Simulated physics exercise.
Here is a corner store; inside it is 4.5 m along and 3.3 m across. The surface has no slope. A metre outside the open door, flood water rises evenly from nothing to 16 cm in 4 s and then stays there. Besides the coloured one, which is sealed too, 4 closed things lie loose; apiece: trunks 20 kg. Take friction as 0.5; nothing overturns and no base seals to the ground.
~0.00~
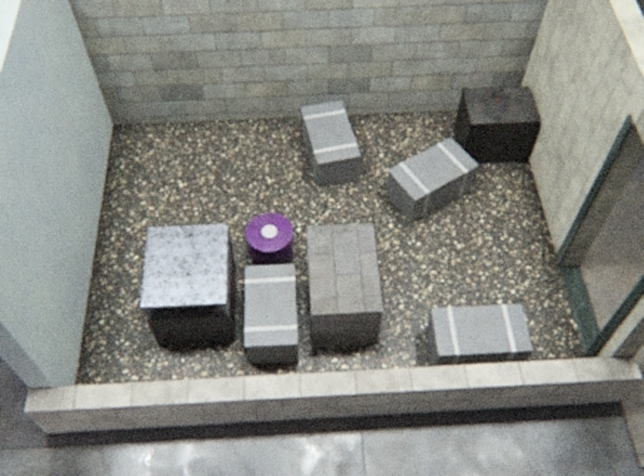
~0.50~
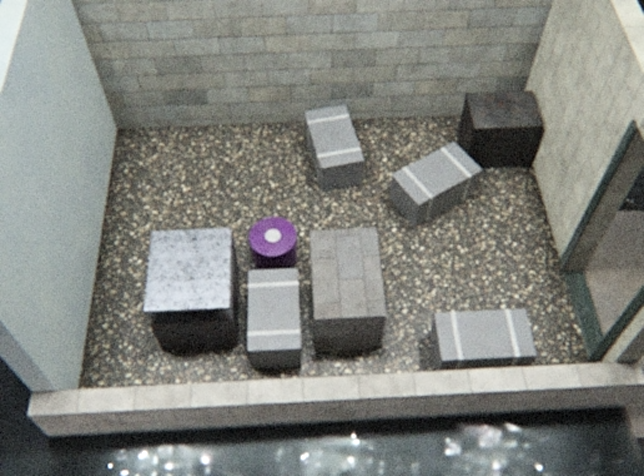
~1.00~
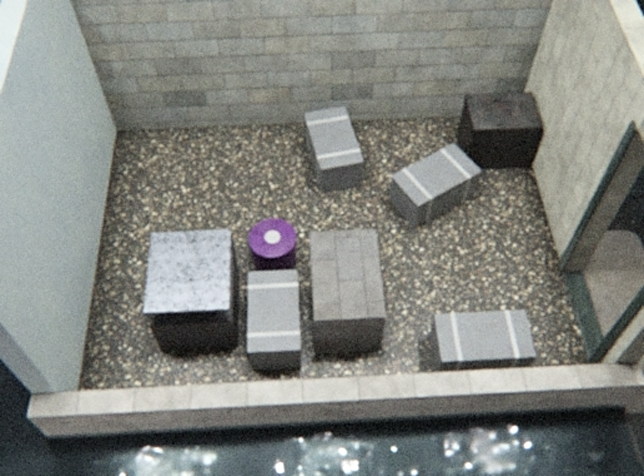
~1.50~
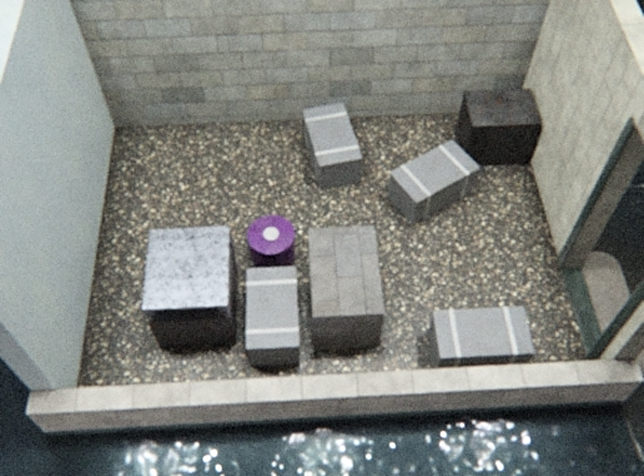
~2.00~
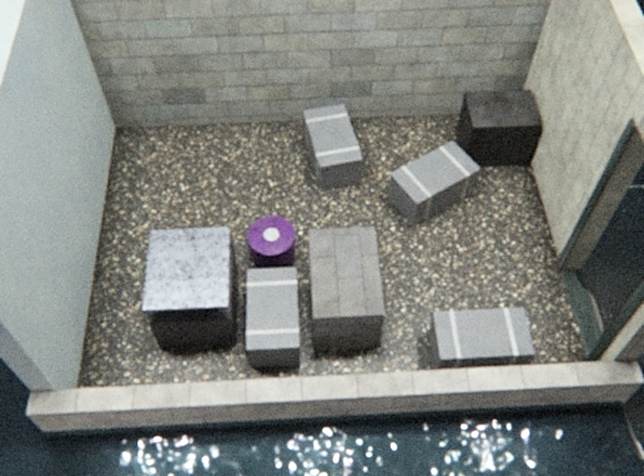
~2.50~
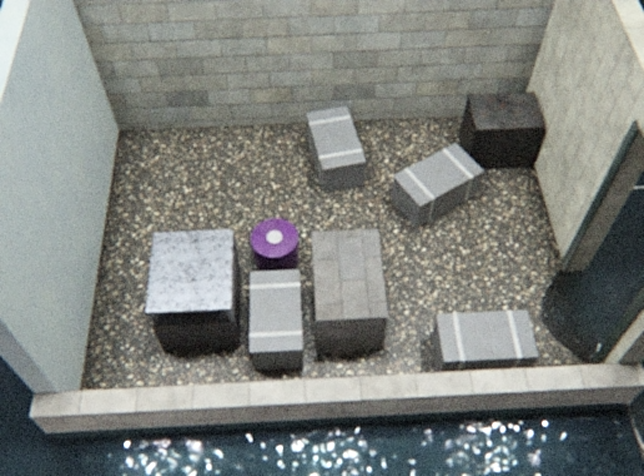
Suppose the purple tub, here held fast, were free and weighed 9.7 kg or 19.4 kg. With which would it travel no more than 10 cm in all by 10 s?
For it, the smaller load will do.
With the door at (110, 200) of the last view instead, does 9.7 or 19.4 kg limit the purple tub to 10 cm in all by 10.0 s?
Then only the larger load is enough.
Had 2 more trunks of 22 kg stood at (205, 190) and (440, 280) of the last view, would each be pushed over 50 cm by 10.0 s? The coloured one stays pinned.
In that order: Short of it, more.
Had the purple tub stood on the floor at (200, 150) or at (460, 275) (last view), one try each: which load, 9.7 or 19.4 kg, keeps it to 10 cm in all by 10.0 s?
In that order: Either load holds; only the larger holds.
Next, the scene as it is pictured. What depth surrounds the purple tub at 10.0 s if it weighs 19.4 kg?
About 3 cm.
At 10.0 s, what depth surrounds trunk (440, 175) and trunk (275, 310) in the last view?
Roughly 5 and 3 cm.
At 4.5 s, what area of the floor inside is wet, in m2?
About 3.0 m2.
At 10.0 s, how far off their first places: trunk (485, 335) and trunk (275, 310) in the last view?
In that order: 50 cm, 0 cm.
After 3.5 s the purple tub would be 0 cm from its start with 9.7 kg and 0 cm from its start with 19.4 kg; 0 cm of water round it then.
After 4.5 s the purple tub would be 0 cm from its start with 9.7 kg and 0 cm from its start with 19.4 kg; 0 cm of water round it then.
After 7.0 s the purple tub would be 0 cm from its start with 9.7 kg and 0 cm from its start with 19.4 kg; 2 cm of water round it then.
After 10.0 s the purple tub would be 0 cm from its start with 9.7 kg and 0 cm from its start with 19.4 kg; 3 cm of water round it then.
